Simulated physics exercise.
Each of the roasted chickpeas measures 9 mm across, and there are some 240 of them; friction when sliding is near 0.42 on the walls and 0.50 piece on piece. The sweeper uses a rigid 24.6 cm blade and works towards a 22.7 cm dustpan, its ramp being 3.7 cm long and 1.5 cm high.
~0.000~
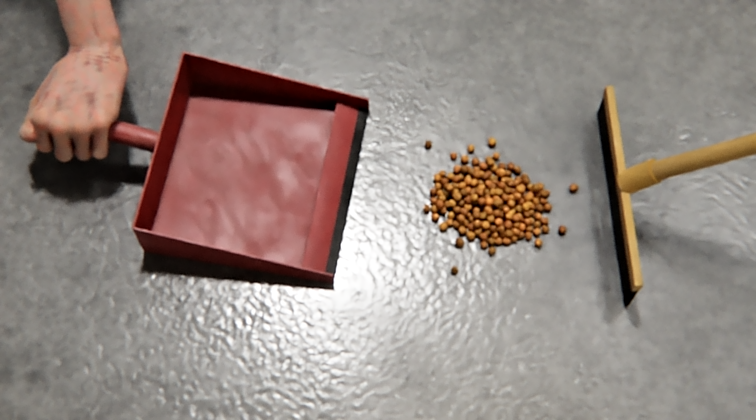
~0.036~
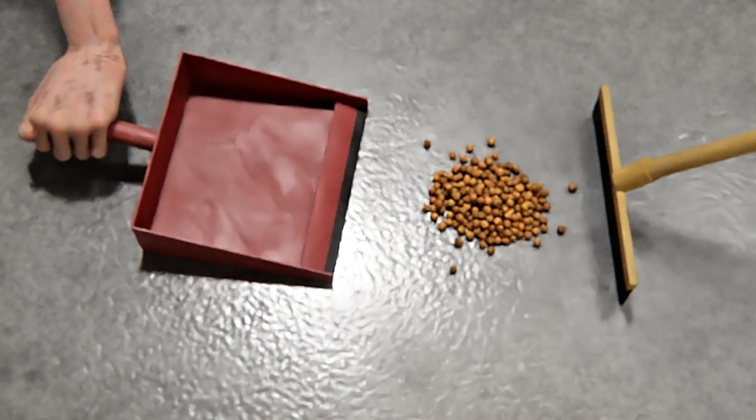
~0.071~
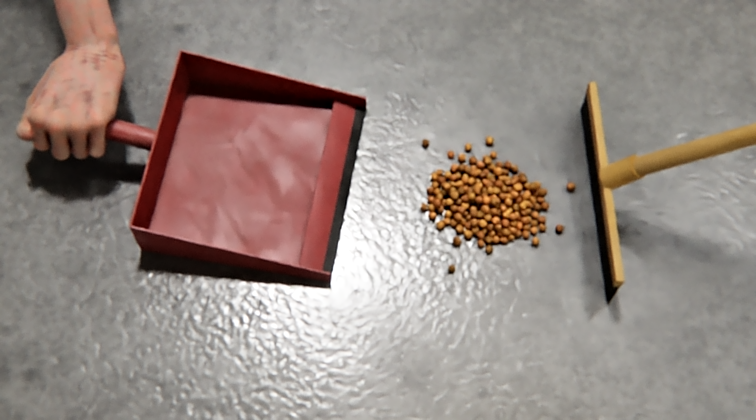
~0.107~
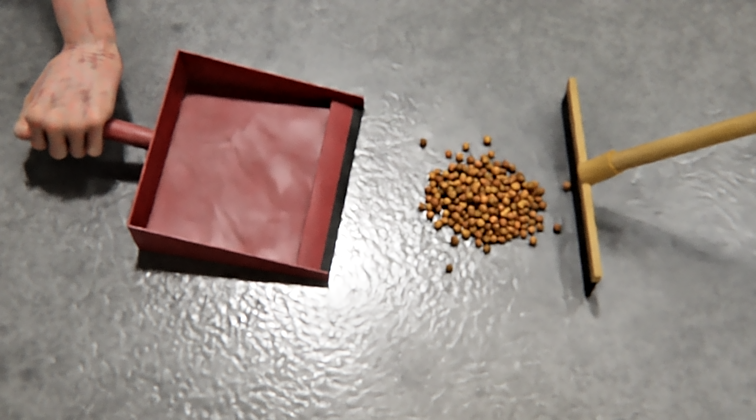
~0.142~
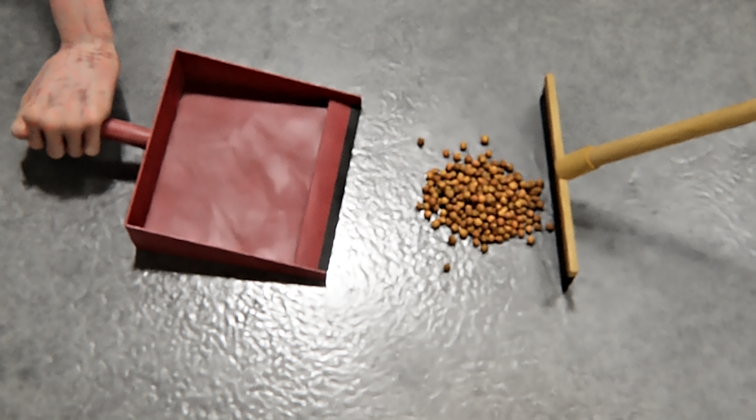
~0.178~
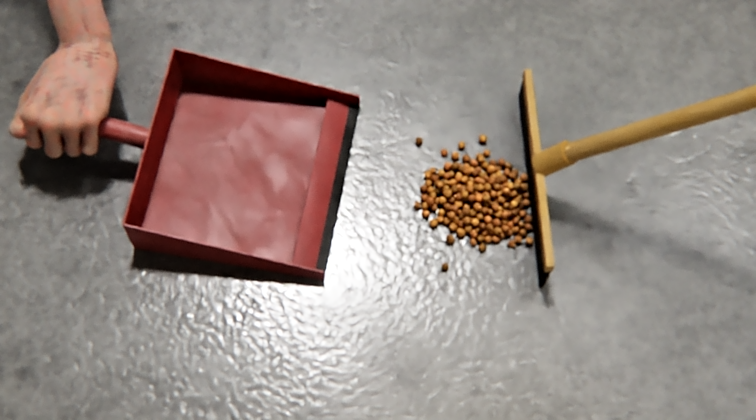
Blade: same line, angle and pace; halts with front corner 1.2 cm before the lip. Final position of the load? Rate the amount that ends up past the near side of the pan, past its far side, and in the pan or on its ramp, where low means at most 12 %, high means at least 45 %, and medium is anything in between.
Near side - low, far side - low, pan - medium.
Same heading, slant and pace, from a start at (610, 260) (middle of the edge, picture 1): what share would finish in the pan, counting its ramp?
It would come to about 35 in a hundred.
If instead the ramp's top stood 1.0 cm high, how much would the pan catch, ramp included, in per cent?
It would be near 25 per cent.
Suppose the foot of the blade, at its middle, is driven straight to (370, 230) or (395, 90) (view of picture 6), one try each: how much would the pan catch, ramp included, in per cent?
Some 35 in a hundred and 5 in a hundred.
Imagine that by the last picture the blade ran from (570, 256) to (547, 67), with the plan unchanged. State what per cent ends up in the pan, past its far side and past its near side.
You'd see pan at 5, far at 5 and near at 0.
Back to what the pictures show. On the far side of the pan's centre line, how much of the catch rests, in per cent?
Estimate: Close to 70 %.
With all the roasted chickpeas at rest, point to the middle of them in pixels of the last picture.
Centre at rest, approx.: (352, 190) px.
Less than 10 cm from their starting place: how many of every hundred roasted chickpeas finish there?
I'd guess some 0 per cent.
Then, at 0.32 s, middle of the blade 12 cm from the lip; 0 % over the lip, far side 0 %, near side 0 %.
After 0.42 s, middle of the blade 6 cm from the lip; 0 % over the lip, far side 0 %, near side 0 %.
Then, at 0.65 s, middle of the blade 4 cm from the lip; 20 % over the lip, far side 5 %, near side 5 %.
In the end, at 1.0 s, near side 5 %, far side 5 %, pan 20 %, in front of the lip or behind the blade 70 %.
